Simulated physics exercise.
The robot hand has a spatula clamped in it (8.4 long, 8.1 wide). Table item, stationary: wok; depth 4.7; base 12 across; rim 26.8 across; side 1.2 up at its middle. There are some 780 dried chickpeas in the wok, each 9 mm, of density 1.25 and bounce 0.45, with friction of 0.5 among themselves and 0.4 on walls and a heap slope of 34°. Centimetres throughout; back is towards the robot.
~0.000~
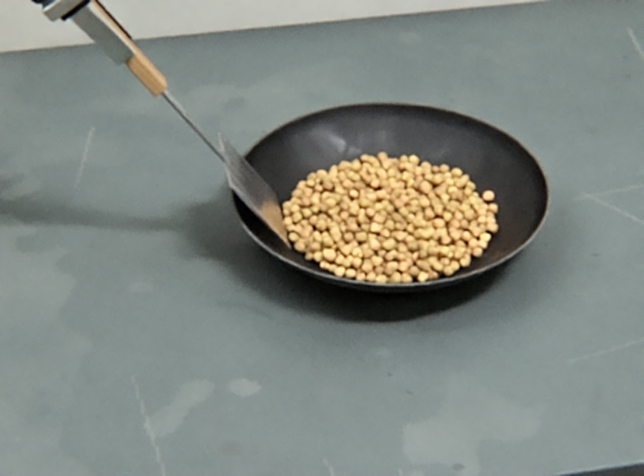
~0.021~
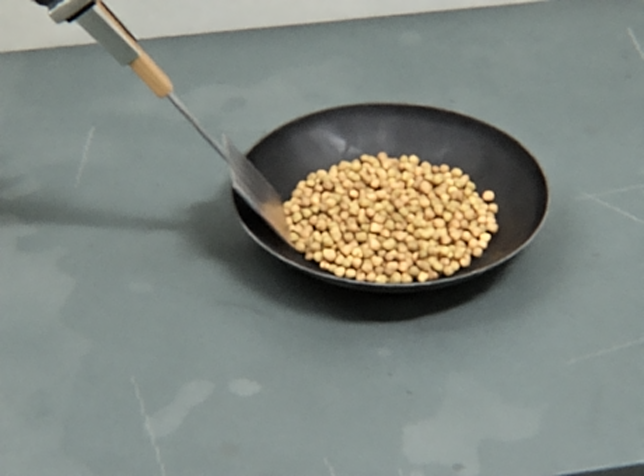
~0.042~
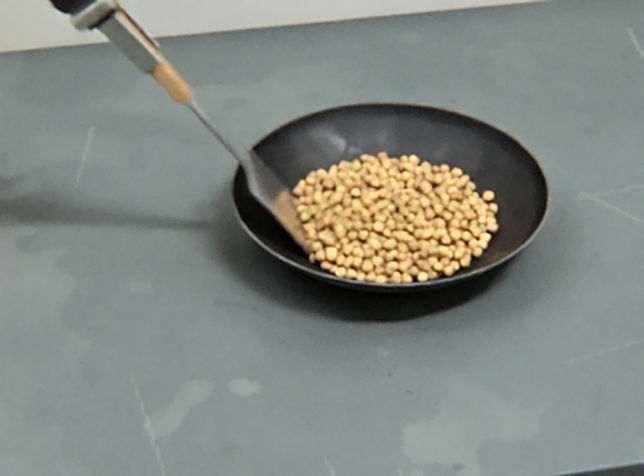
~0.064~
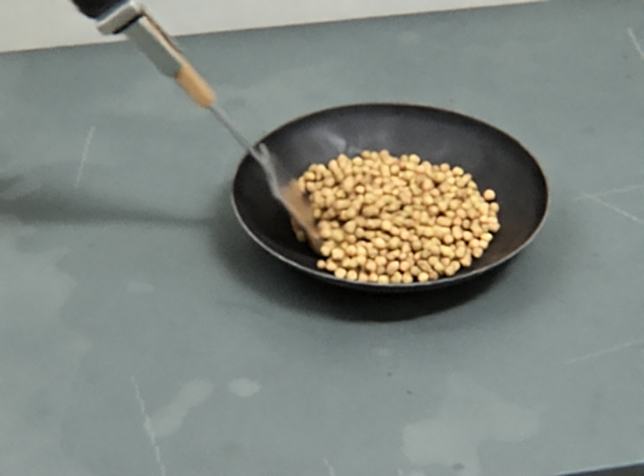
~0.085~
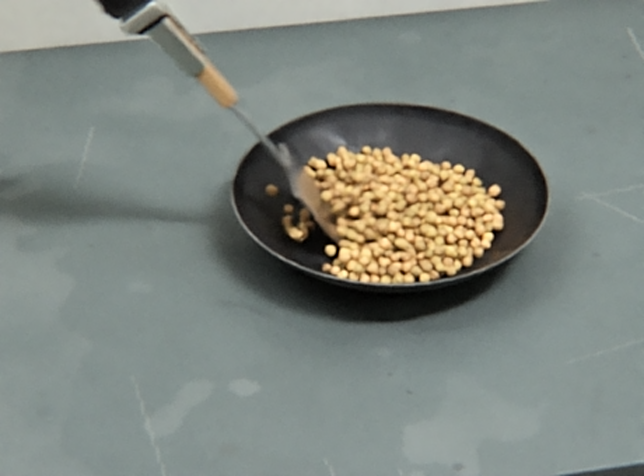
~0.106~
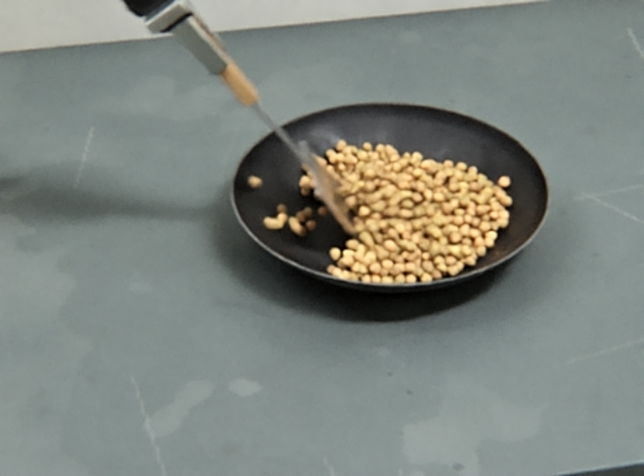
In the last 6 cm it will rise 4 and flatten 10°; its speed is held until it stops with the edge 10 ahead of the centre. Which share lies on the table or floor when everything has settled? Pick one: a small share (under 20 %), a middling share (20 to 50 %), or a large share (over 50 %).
A middling share.
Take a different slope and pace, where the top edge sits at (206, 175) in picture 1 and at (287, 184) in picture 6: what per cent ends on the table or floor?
About 20 per cent.
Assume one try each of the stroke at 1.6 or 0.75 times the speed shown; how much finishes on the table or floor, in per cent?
35 and 20 %.
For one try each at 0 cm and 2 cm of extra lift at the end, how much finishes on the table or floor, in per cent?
Near 30 and 30 percent respectively.
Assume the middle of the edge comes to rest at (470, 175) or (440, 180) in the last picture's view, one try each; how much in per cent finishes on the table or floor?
Roughly 10 and 0 per cent.
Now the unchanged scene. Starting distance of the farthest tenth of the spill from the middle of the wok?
Distance: Approx. 50 cm.
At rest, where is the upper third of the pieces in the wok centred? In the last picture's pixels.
Close to pixel (469, 197).
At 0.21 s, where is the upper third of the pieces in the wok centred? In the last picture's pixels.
I'd say close to (474, 177).
After 0.16 s, sloping 57°, highest piece 8 above the table; 774 in the wok, 1 on the blade or in flight.
After 0.21 s, sloping 53°, highest piece 8 above the table; 774 in the wok, 1 on the blade or in flight.
After 0.44 s, sloping 47°, highest piece 6 above the table; 566 in the wok, 155 on the table or floor, 54 on the blade or in flight.
After 1.49 s, sloping 47°, highest piece 4 above the table; 566 in the wok, 209 on the table or floor.
At rest, 566 in the wok, 209 on the table or floor. That is 27 % on the table or floor.
